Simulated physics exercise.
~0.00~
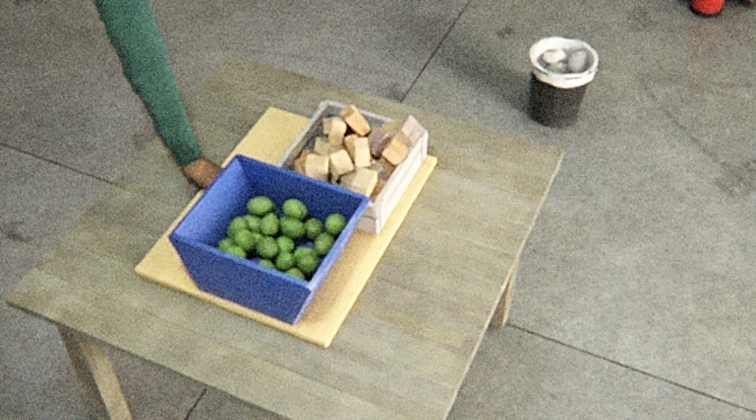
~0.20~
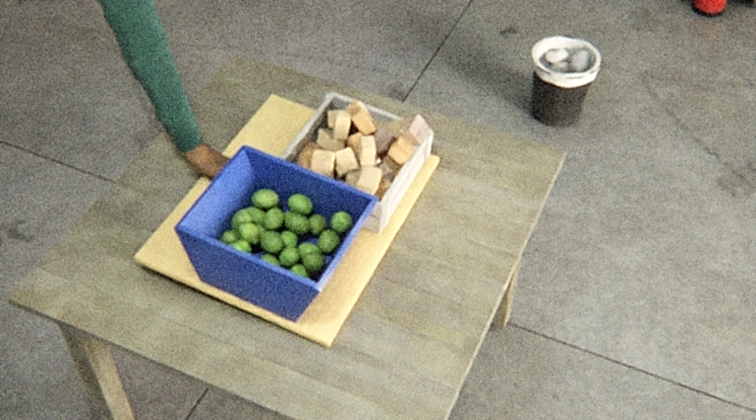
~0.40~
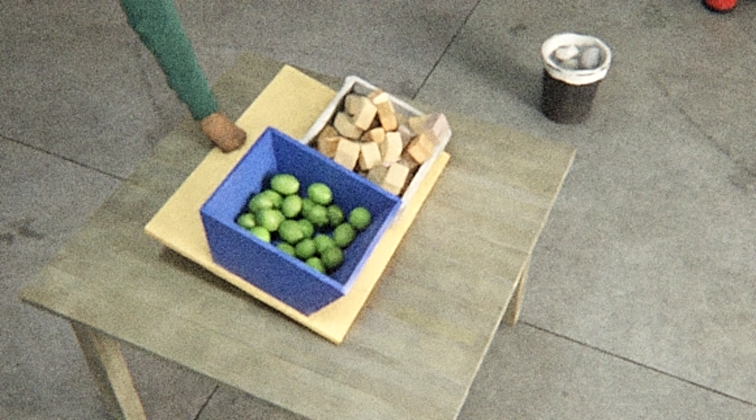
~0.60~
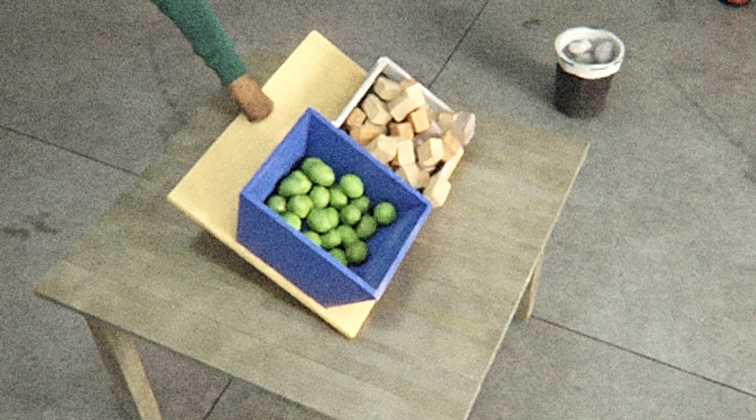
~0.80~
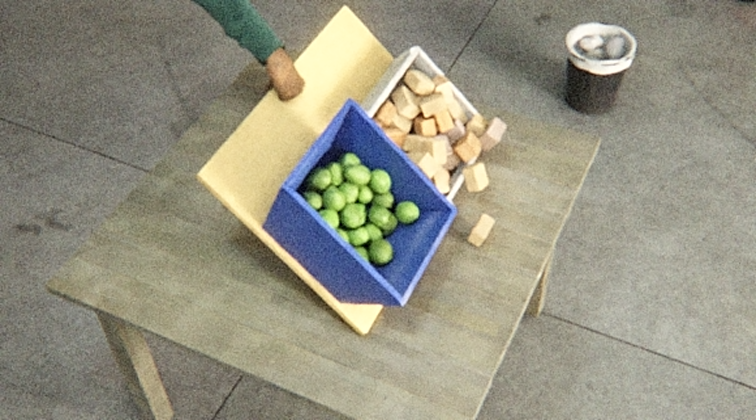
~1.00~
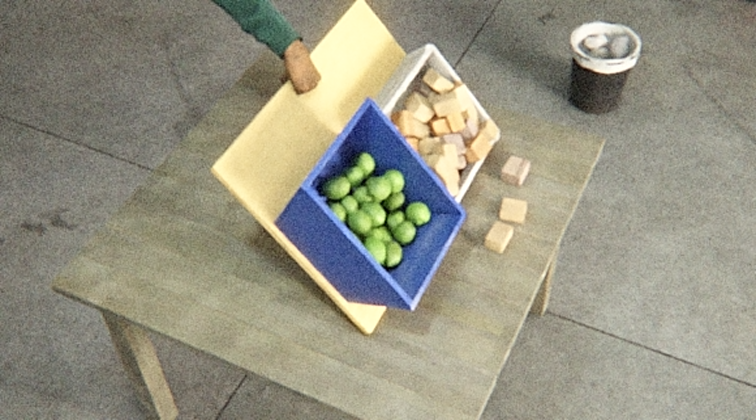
On a wooden table, a green-sleeved arm raises the left side of a board carrying a blue basket of limes and a white basket of wooden blocks, tilting it steeply rightward as three blocks tumble onto the tabletop.
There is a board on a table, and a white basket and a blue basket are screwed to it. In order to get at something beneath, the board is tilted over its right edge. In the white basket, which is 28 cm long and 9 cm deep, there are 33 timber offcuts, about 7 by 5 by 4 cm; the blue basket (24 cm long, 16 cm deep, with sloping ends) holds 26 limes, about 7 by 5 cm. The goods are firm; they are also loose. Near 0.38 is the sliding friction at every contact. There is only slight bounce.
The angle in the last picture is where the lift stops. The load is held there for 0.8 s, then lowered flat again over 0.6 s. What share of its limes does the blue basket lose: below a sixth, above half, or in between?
The loss is short of a sixth.
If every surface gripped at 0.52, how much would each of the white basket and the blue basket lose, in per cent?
Then the white basket sheds 20 per cent, while the blue basket sheds 0 per cent.
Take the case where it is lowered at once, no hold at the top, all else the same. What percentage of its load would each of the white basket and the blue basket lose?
White basket: 10%, blue basket: 0%.
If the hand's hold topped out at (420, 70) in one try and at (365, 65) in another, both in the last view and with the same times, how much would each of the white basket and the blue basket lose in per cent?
First try, then second: The white basket sheds 50 then 30 per cent, and the blue basket sheds 100 then 30 per cent.
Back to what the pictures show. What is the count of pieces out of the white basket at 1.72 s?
The white basket is at around 3.
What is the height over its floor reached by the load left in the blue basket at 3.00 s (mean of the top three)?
Roughly 10 cm.
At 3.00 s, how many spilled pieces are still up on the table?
The number is some 3.
After 1.32 s, tilt 48°; 3 of 33 out of the white basket and 0 of 26 out of the blue basket.
After 1.72 s, tilt 48°; 3 of 33 out of the white basket and 0 of 26 out of the blue basket.
After 2.28 s, tilt 5°; 3 of 33 out of the white basket and 0 of 26 out of the blue basket.
Final count (at 3.00 s), 3 of 33 out of the white basket and 0 of 26 out of the blue basket. Asked share, 0 of 26, 0 per cent.
